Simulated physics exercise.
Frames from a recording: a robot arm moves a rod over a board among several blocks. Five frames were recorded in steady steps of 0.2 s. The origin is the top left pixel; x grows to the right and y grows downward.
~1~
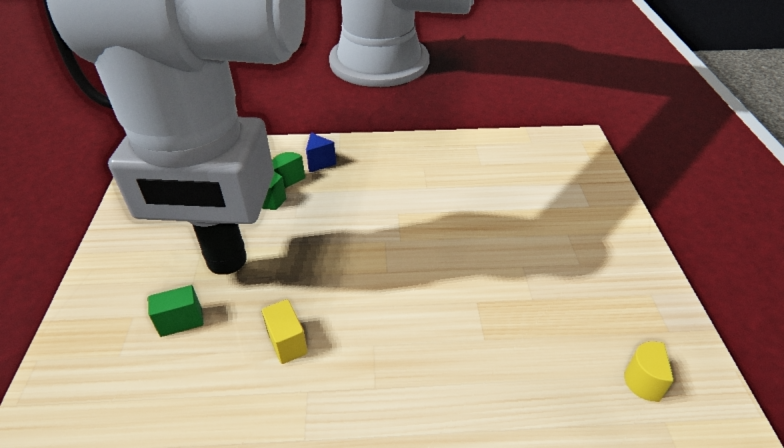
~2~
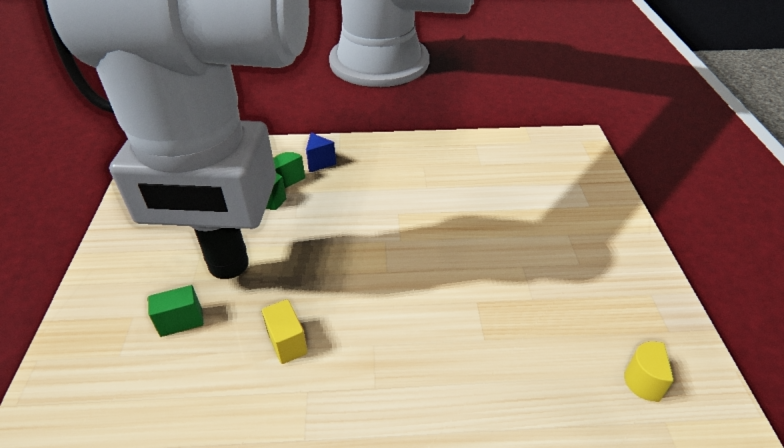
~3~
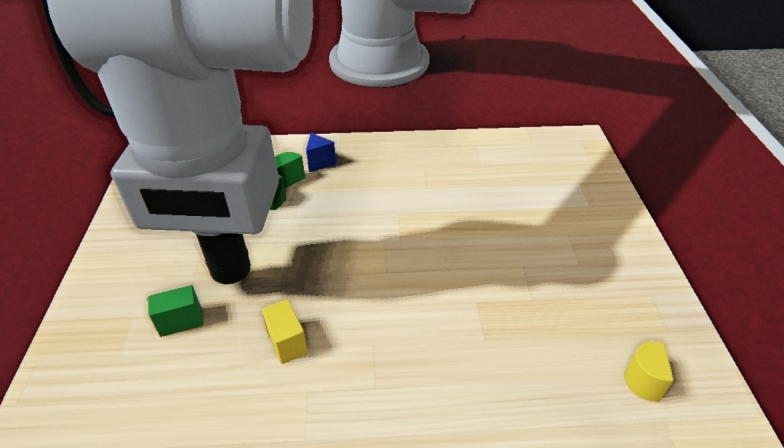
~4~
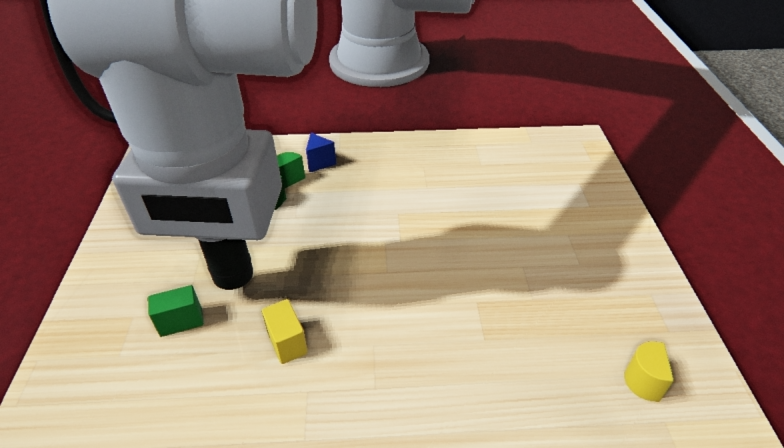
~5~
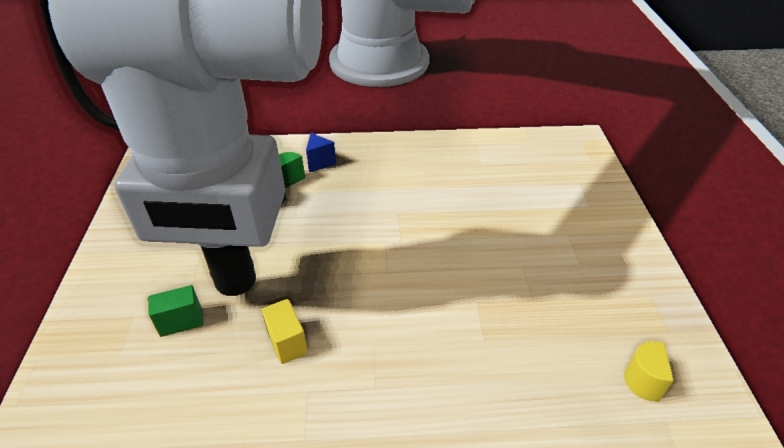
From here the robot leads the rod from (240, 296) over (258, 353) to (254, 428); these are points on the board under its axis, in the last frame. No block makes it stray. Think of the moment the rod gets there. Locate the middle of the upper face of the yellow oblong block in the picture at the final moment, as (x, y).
Most likely (305, 341).
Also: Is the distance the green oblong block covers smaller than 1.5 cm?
Yes, I think so.
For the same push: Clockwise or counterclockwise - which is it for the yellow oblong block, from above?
Looking down, my answer is that the yellow oblong block rotates anticlockwise.
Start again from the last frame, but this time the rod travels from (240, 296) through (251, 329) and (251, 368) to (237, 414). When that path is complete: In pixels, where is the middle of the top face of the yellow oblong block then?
The top centre is at (294, 336).
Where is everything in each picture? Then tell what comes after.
The first picture shows tip of the rod at (227, 261), middles of tops, green oblong block at (171, 299), yellow oblong block at (282, 320).
The second picture shows rod at (229, 265), nothing pushed.
The third picture shows rod at (231, 270), nothing pushed.
The fourth picture shows rod at (233, 276), nothing pushed.
The fifth picture shows rod at (236, 281), green oblong block at (171, 299), yellow oblong block at (282, 320).
What follows on the original path. One third of the way, rod at (247, 320); yellow oblong block at (288, 325).
Two thirds of the way, rod at (258, 363); yellow oblong block at (305, 341), turned 70° anticlockwise.
At the end, rod at (249, 415); green oblong block unmoved; yellow oblong block at (305, 341), turned 70° anticlockwise.
